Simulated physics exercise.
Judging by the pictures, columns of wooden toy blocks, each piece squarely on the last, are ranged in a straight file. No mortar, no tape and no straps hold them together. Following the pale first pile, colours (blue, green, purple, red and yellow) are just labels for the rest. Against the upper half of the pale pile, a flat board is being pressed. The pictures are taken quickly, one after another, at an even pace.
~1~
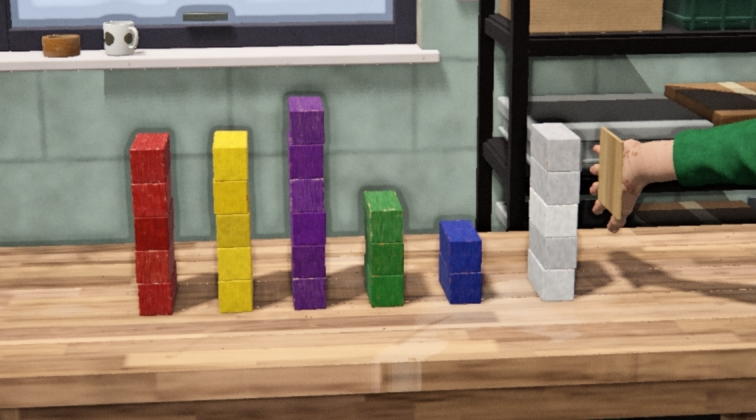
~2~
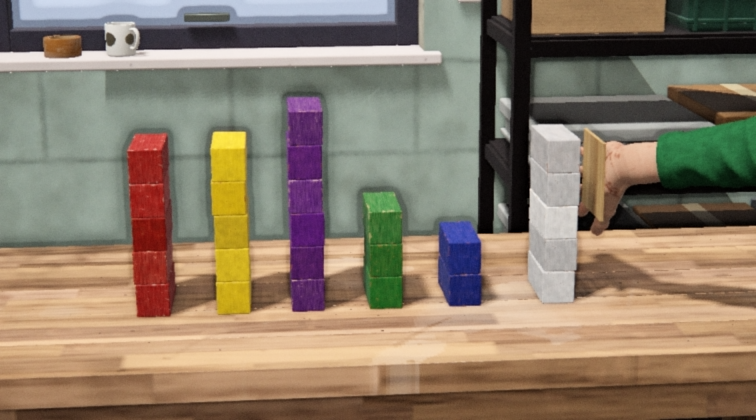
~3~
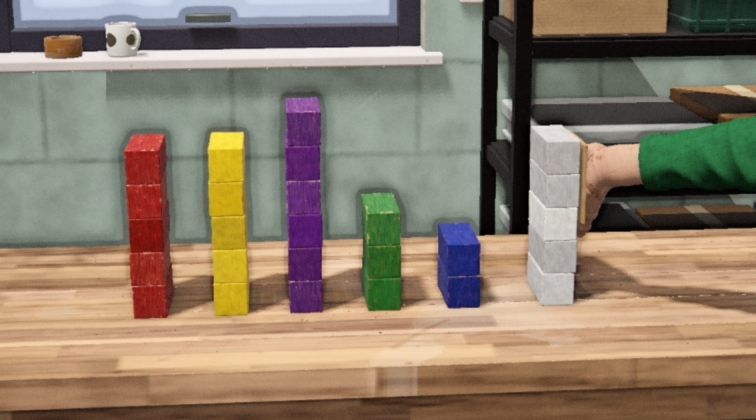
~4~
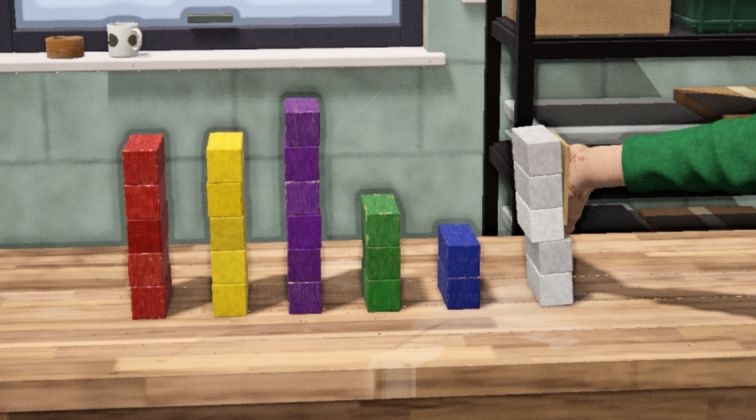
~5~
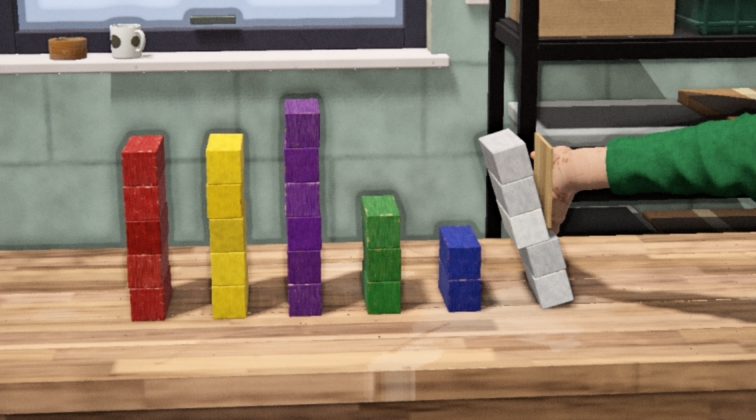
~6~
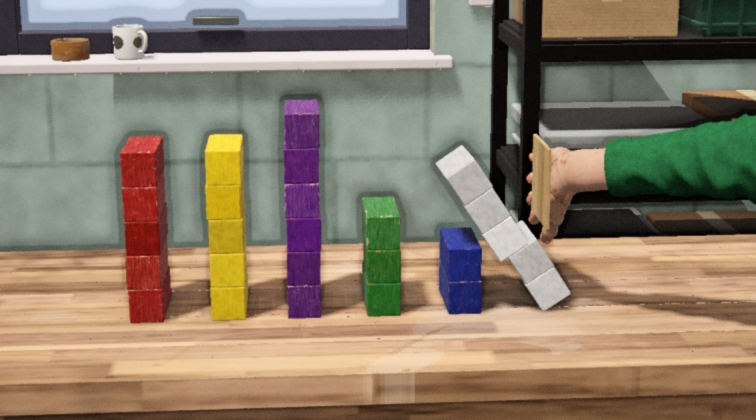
On a wooden table, a hand with a board pushes the white block stack leftward into a lean.
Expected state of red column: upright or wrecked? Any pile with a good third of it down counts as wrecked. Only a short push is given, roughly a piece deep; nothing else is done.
Upright.
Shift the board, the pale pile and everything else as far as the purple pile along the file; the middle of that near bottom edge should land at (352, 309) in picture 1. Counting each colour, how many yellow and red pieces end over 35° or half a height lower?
Pile by pile, yellow 0, red 0.
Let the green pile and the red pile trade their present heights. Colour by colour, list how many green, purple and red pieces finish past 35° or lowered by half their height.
By colour, green 0, purple 0, red 0.
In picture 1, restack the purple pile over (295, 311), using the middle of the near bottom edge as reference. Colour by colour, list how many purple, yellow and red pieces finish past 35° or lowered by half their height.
Counting each pile, I get purple 0, yellow 0 and red 0.
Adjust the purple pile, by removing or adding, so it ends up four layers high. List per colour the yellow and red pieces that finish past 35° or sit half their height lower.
Yellow: 0; red: 0.
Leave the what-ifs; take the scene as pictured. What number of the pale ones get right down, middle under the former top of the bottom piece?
2.
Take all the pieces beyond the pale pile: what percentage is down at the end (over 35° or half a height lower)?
Around 5 percent.
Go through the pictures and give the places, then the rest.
In the first picture (places mark the middle of the side facing us; the camera moves round a little), board (621, 170) not yet touching; top red block (147, 167); top green block (386, 226); the rest undisturbed.
Board (604, 172) not yet touching; top red block (145, 167), in the second picture.
Board (585, 174) not yet touching; top red block (142, 168), in the third picture.
Board (568, 175) pushing, top of the pale pile leaning barely; top red block (140, 168); the rest undisturbed, in the fourth picture.
Board (551, 177) pushing, top of the pale pile leaning clearly; top red block (139, 169); the rest undisturbed, in the fifth picture.
Board (549, 179) stopped, top of the pale pile leaning well over; top red block (138, 170); top yellow block (223, 169); the rest undisturbed, in the sixth picture.
Soon after the last picture, 5 of the pale pile down; none of the 5 red blocks down (0 of 21 in all colours); top red block unmoved.
A little later, 5 of the pale pile down; none of the 5 red blocks down (0 of 21 in all colours); top red block unmoved; top green block leaning well over.
At rest, 5 of the pale pile down; none of the 5 red blocks down (1 of 21 in all colours); top red block unmoved; top green block leaning well over, half its height lower. As the last picture would show them, middles, top red block near (143, 161), top green block near (339, 238).
